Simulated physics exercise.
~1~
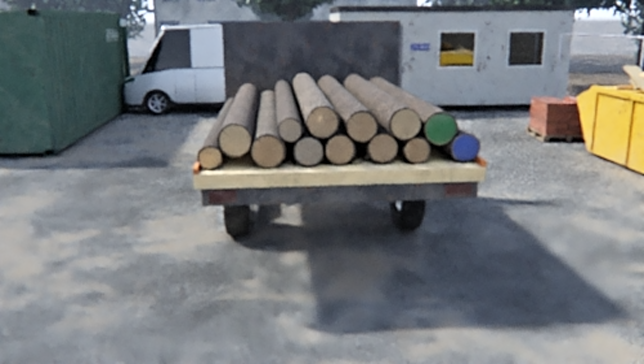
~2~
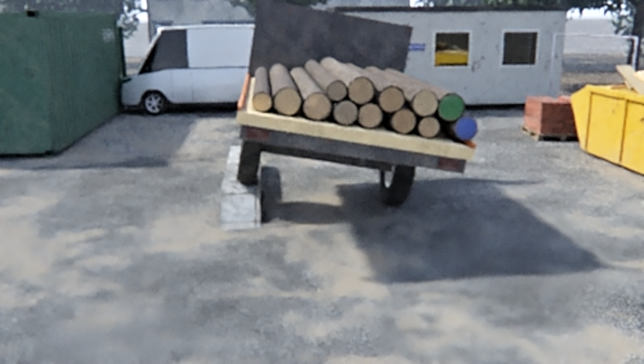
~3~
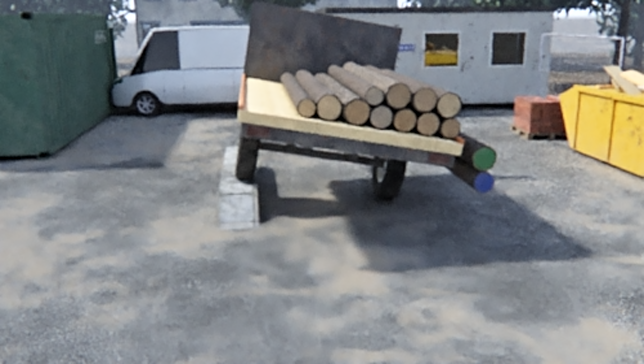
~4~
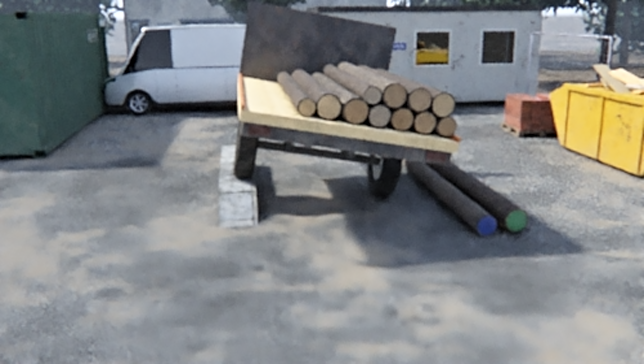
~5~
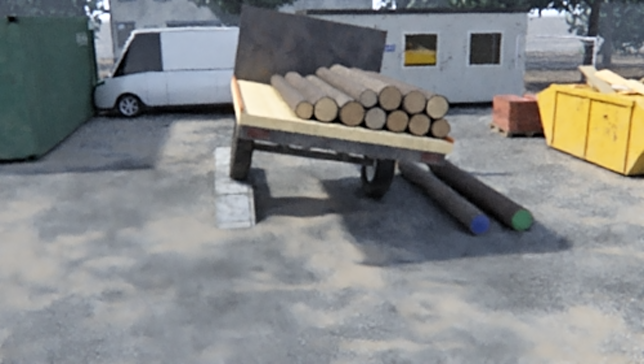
A flat trailer stacked with wooden poles tipped to the right as its left wheel climbed a high kerb, and the blue-ended and green-ended poles rolled off the right side, ending side by side on the ground while the rest stayed on the leaning deck.
